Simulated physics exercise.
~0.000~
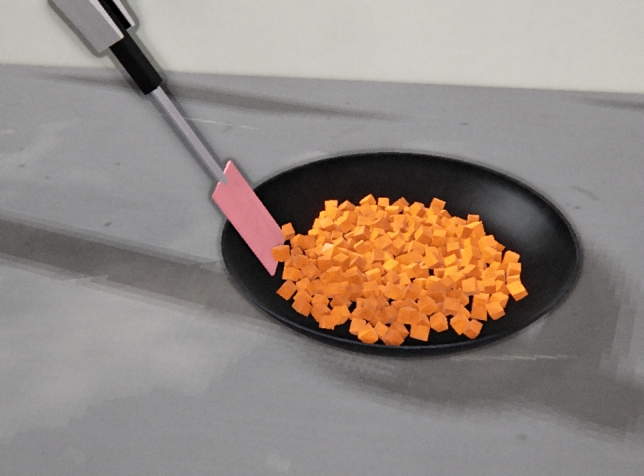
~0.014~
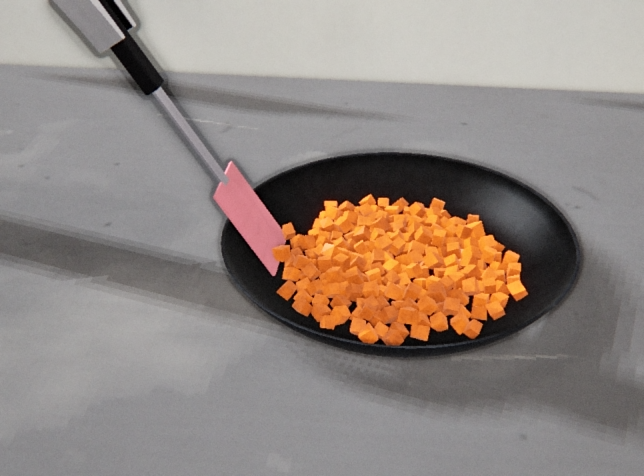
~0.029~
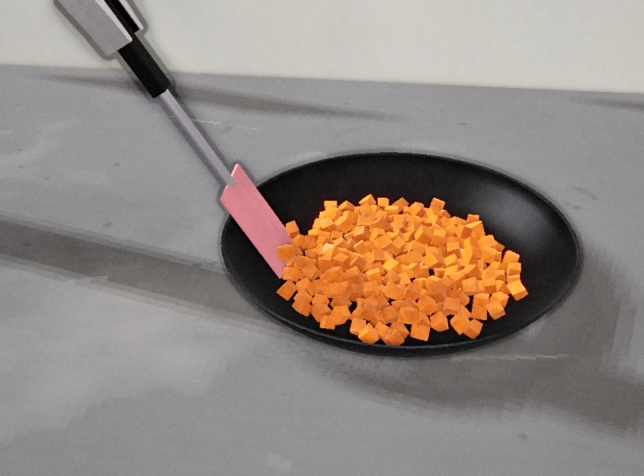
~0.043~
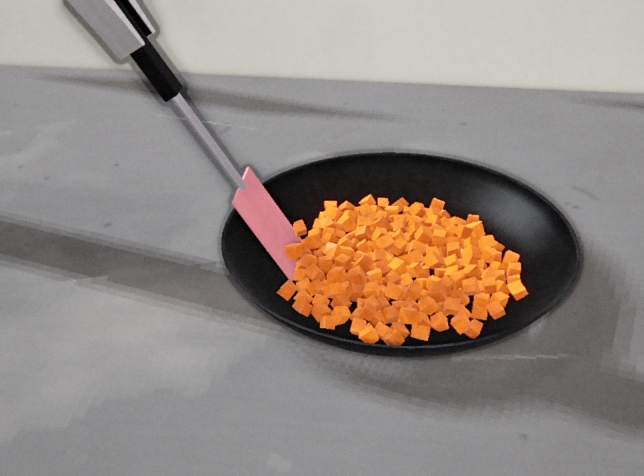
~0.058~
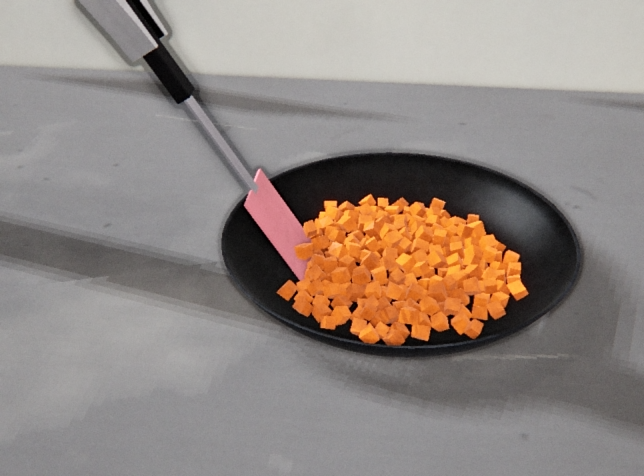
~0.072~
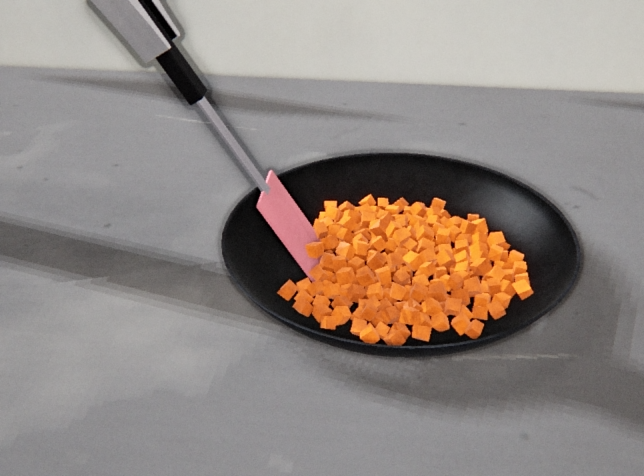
A grey, faintly streaked tabletop with a pale wall behind it is seen from above at an angle, in a steady view. A black frying pan right of centre holds a heap of small orange vegetable dice, and a pink-bladed turner on a grey and black gripper slants in from the upper left. The gripper slides the turner slowly rightward, its blade nudging the dice at the heap's left edge slightly.
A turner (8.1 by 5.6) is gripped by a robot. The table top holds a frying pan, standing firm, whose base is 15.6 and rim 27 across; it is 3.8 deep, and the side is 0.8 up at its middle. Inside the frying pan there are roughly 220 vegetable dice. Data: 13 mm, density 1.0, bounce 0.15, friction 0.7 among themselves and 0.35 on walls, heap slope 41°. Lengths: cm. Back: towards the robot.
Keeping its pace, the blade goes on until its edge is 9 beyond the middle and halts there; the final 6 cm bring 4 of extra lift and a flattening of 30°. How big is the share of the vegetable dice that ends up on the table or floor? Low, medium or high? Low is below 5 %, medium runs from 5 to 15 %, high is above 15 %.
The share is medium, from 5 to 15 %.
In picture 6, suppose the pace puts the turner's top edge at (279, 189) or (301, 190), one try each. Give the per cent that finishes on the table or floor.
Try one roughly 10 per cent; try two roughly 15 per cent.
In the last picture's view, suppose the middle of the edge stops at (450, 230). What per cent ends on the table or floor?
I'd estimate about 0 per cent.
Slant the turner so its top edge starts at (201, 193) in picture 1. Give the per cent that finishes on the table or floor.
About 5%.
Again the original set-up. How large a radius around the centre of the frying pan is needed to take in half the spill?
It works out to near 18 cm.
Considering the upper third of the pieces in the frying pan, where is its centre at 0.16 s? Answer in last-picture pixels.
Near (454, 256).
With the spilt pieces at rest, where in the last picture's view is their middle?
(620, 283) or thereabouts.
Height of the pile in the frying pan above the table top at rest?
Peak at rest, approximately 5.0 centimetres.
By 0.16 s, sloping 58°, highest piece 4 above the table; 223 in the frying pan.
By 0.25 s, sloping 48°, highest piece 5 above the table; 219 in the frying pan, 4 on the blade or in flight.
By 0.49 s, sloping 28°, highest piece 5 above the table; 207 in the frying pan, 14 on the table or floor, 2 on the blade or in flight.
By 1.54 s, sloping 28°, highest piece 5 above the table; 205 in the frying pan, 18 on the table or floor.
Final count, 205 in the frying pan, 18 on the table or floor. That is 8 % on the table or floor.
